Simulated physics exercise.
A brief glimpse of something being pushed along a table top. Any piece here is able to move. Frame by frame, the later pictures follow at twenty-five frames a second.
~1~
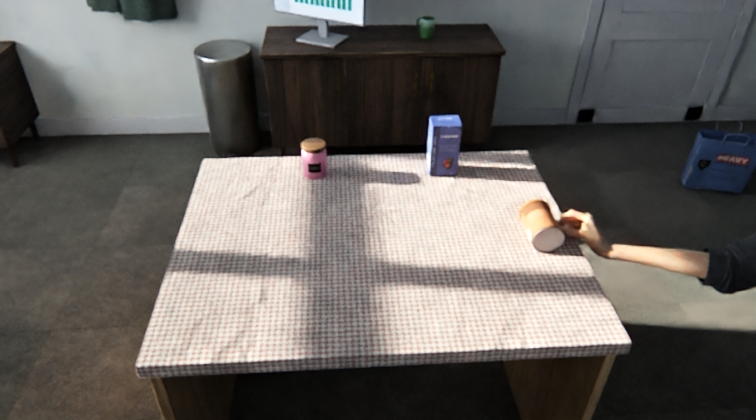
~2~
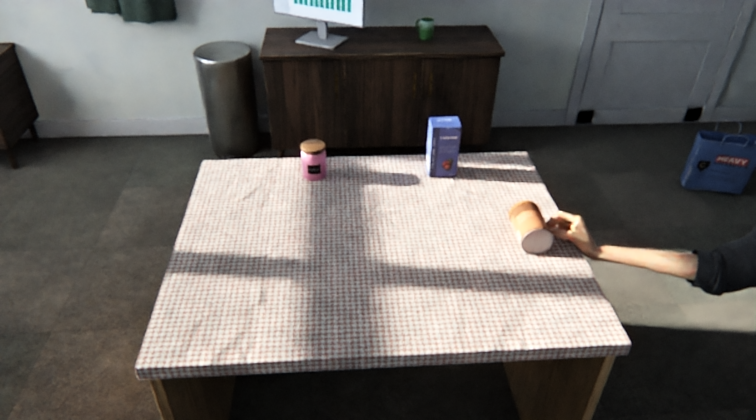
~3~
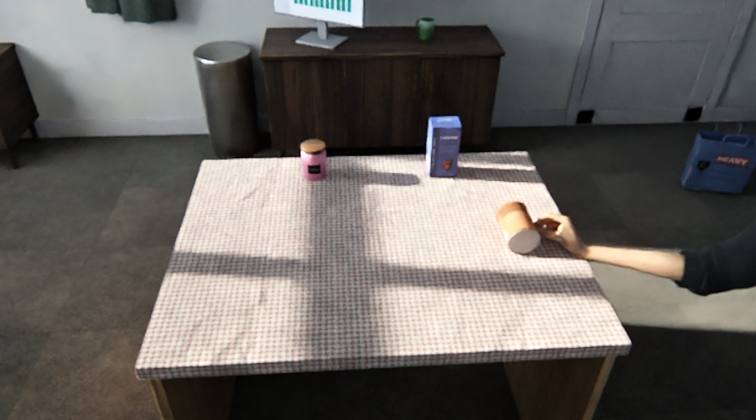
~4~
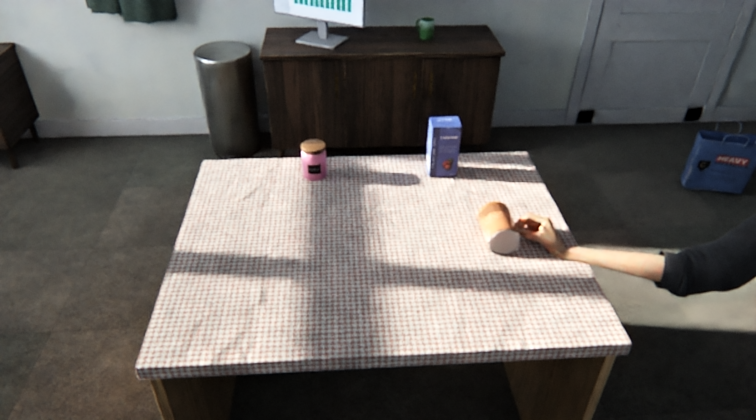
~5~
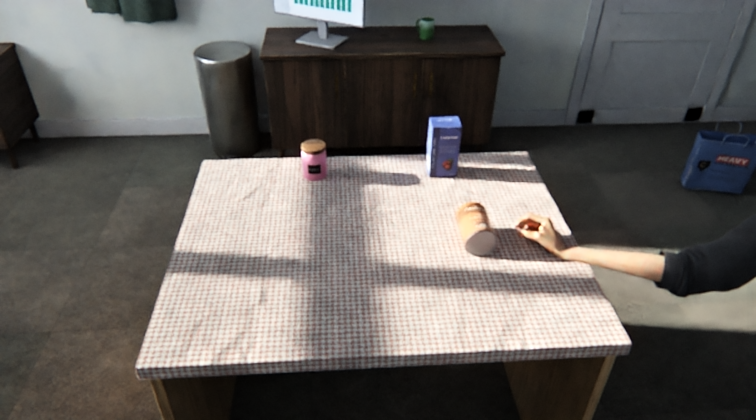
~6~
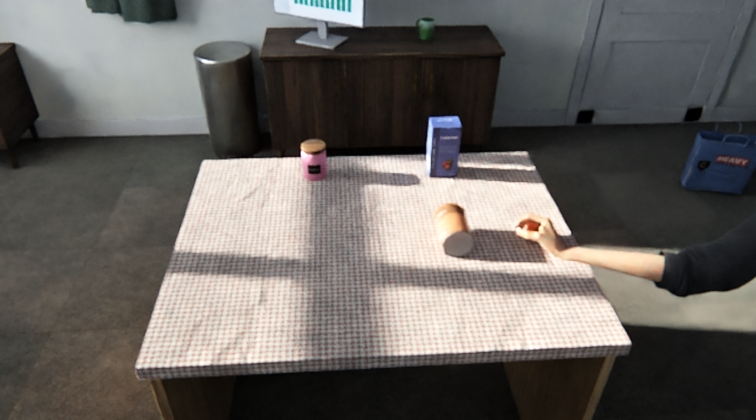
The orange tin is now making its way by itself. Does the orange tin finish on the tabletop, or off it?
The orange tin finishes off the table.
Then, 0.30 s past the last view, orange tin displaced well along near (295, 236).
Then, 0.60 s past the last view, orange tin now off the table.
Then, 0.90 s past the last view, things are still on the move.
Finally, off the table, orange tin.
